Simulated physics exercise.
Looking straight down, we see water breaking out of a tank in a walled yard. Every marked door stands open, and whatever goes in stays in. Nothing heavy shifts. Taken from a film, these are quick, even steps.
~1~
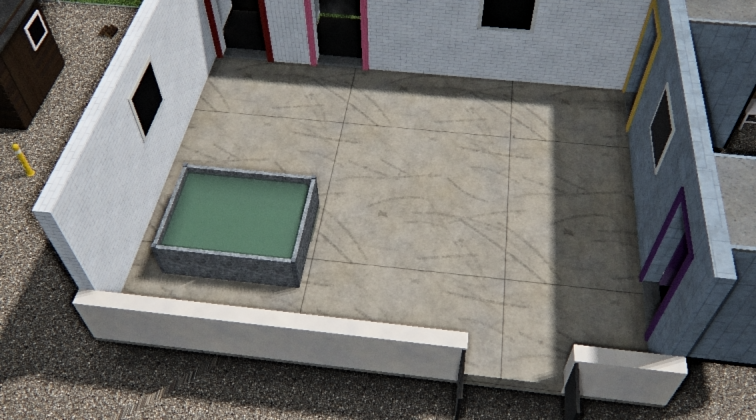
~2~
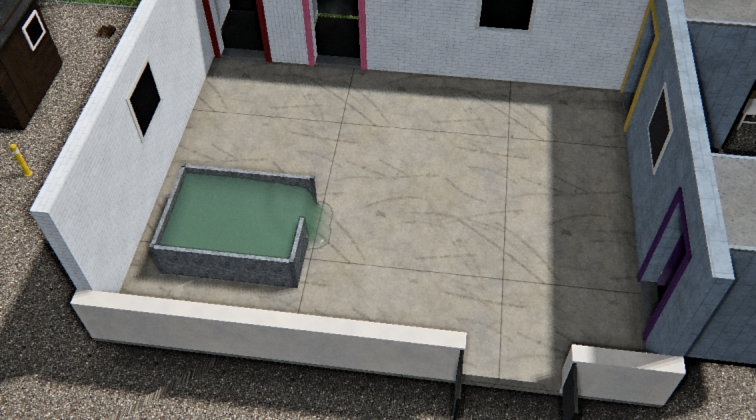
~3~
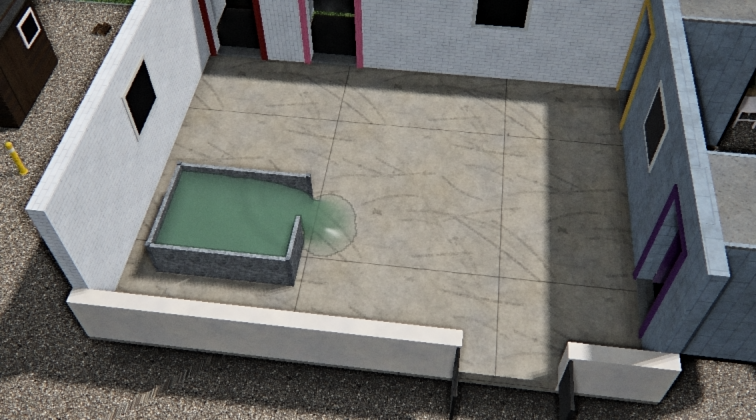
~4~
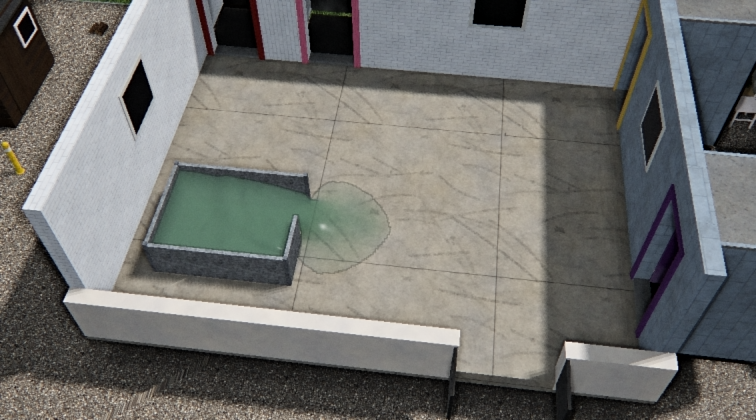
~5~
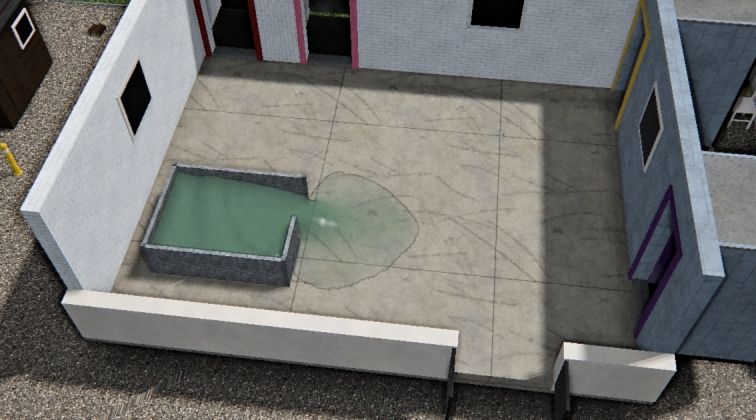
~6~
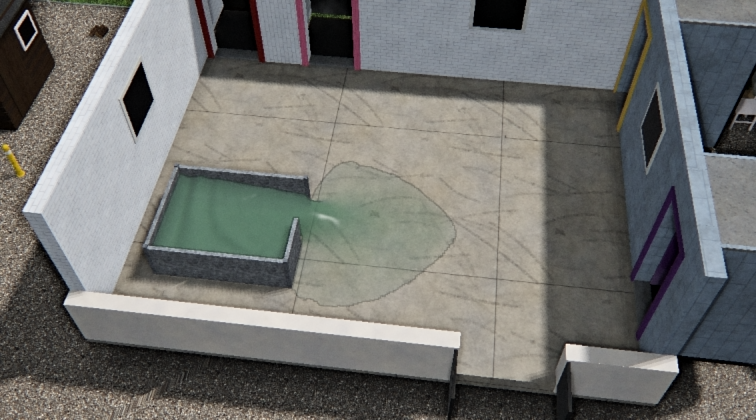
In a walled yard, green water pours from a tank's right side and spreads rightward.
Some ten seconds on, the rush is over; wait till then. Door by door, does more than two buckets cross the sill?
Purple door: Past the limit, red door: Inside the limit, yellow door: Past the limit, pink door: Inside the limit.
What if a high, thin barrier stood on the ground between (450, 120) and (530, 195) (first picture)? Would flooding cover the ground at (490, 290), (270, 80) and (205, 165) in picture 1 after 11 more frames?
Results in order: Swamped / bone-dry / bone-dry.
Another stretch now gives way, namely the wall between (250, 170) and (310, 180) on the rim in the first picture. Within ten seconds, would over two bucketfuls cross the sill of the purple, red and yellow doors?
In that case the purple one stays within bounds, the red one breaks the limit and the yellow one breaks the limit.
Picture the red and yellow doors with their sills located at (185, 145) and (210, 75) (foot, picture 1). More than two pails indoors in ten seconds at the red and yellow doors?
What happens next: The red one falls below the limit, and the yellow one falls below the limit.
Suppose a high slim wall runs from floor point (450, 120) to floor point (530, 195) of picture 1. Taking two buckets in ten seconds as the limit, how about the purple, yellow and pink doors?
Here's how it goes: The purple door ends up swamped, the yellow door remains below, the pink door remains below.
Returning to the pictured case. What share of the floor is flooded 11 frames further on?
About 50 per cent.
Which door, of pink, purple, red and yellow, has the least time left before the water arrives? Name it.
It's the purple-painted one.
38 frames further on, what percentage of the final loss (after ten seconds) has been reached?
Share gone: About 55 %.
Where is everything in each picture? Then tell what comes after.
The first frame shows still water in the tank at (237, 214).
In the second frame, water pours out at (308, 215) and has run to (322, 242).
In the third frame, water pours out at (304, 215) and has run to (349, 237).
In the fourth frame, the front is at (383, 220), out from the gap at (301, 215).
In the fifth frame, water pours out at (300, 216) and has run to (411, 223).
In the sixth frame, water pours out at (302, 217) and has run to (449, 231).
A moment on, water covers 25 % of the floor; the purple door not reached, the red door not reached, the yellow door not reached, the pink door not reached.
Next, water covers 50 % of the floor; the purple door not reached, the red door not reached, the yellow door not reached, the pink door not reached.
Then, water covers 60 % of the floor; the purple door over two buckets in, the red door not reached, the yellow door under two buckets in, the pink door not reached.
Later, water covers 60 % of the floor; the purple door over two buckets in, the red door not reached, the yellow door over two buckets in, the pink door not reached.
In the end, water covers 65 % of the floor; the purple door over two buckets in, the red door not reached, the yellow door over two buckets in, the pink door wet at the sill, nothing in.
